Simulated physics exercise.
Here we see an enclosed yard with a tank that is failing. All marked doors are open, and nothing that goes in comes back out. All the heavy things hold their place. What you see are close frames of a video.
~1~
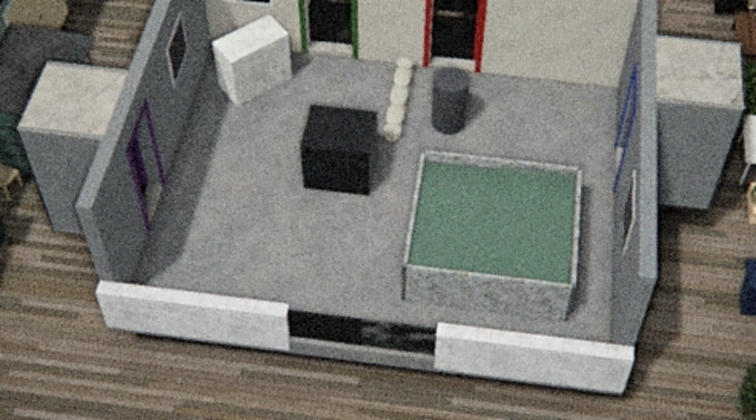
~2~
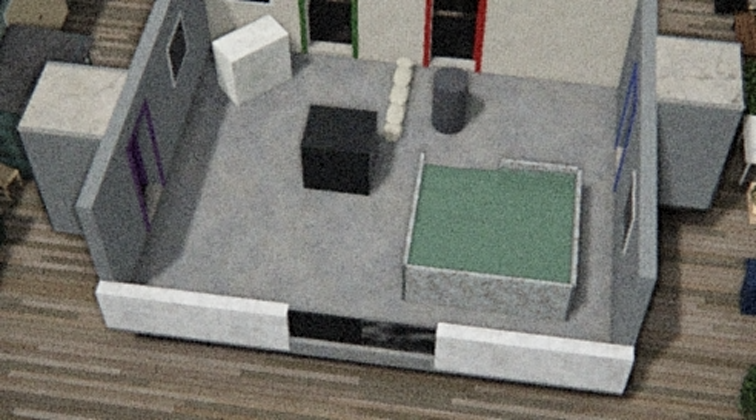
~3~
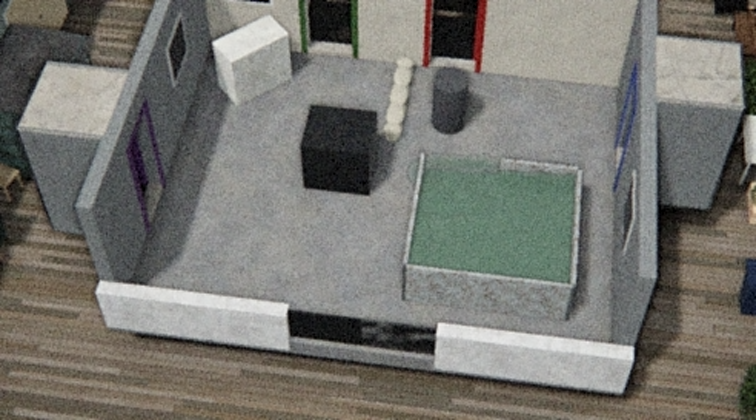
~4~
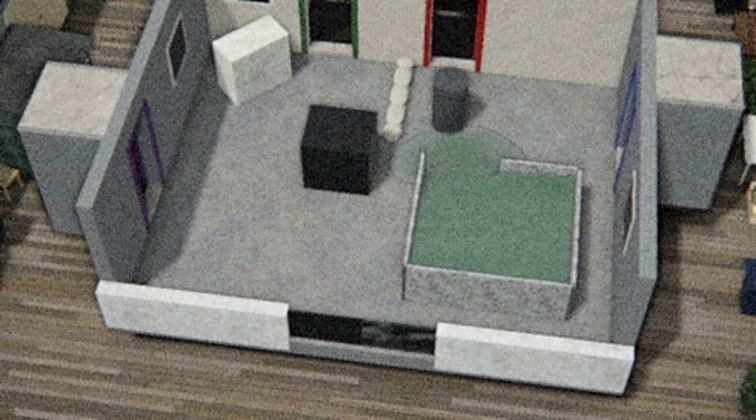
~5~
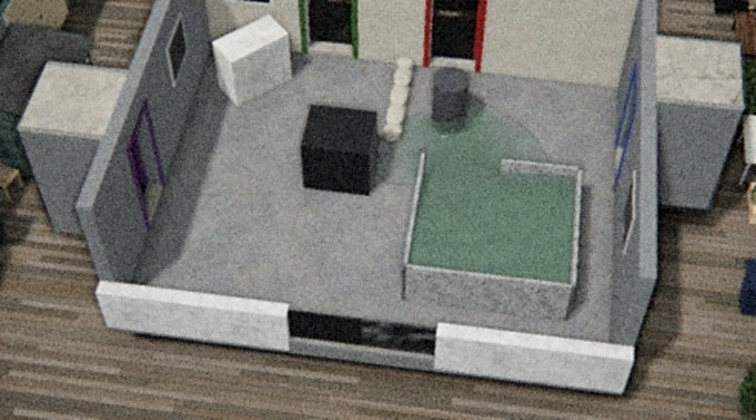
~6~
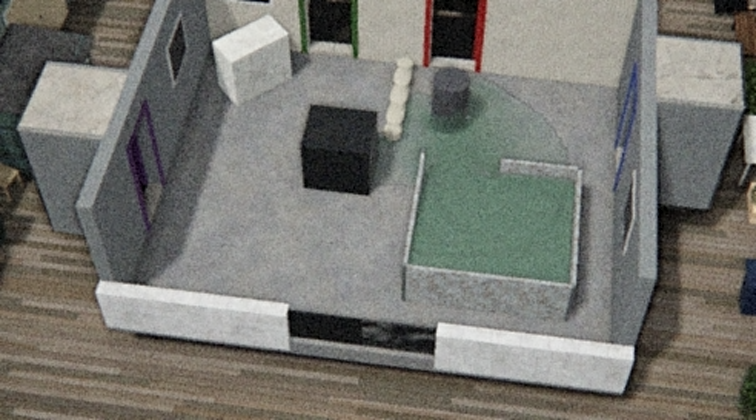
A walled tank of green water opening at its far side, the water spreading thinly across the grey yard floor around a dark cylinder.
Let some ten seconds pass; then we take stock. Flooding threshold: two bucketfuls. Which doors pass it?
In the end blue door: Too much gets in there, purple door: Not too much gets in there, red door: Too much gets in there, green door: Not too much gets in there.
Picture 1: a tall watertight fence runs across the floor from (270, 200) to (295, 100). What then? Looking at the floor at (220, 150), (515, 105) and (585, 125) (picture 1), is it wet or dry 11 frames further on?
Results in sequence: Bone-dry / swamped / swamped.
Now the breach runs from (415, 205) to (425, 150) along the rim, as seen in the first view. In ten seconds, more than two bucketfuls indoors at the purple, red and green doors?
Door by door - purple tops the limit, red tops the limit, green tops the limit.
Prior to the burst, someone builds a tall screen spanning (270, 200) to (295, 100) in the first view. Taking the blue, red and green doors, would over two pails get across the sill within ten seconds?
Door by door, the blue door tops the mark, the red door tops the mark and the green door tops the mark.
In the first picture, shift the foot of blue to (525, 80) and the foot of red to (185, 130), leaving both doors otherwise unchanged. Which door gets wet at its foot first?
Result: The blue-painted one.
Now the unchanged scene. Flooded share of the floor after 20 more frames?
My estimate is roughly 55 percent.
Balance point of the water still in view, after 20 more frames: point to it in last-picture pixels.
Close to (478, 182).
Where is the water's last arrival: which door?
I'd go with the purple-painted one.
A moment on, water covers 30 % of the floor; the blue door wet at the sill, nothing in, the purple door not reached, the red door under two buckets in, the green door not reached.
Next, water covers 35 % of the floor; the blue door wet at the sill, nothing in, the purple door not reached, the red door far over two buckets in, the green door wet at the sill, nothing in.
Then, water covers 55 % of the floor; the blue door under two buckets in, the purple door not reached, the red door far over two buckets in, the green door wet at the sill, nothing in.
Later, water covers 80 % of the floor; the blue door over two buckets in, the purple door wet at the sill, nothing in, the red door far over two buckets in, the green door under two buckets in.
In the end, water covers 95 % of the floor; the blue door far over two buckets in, the purple door wet at the sill, nothing in, the red door far over two buckets in, the green door under two buckets in.
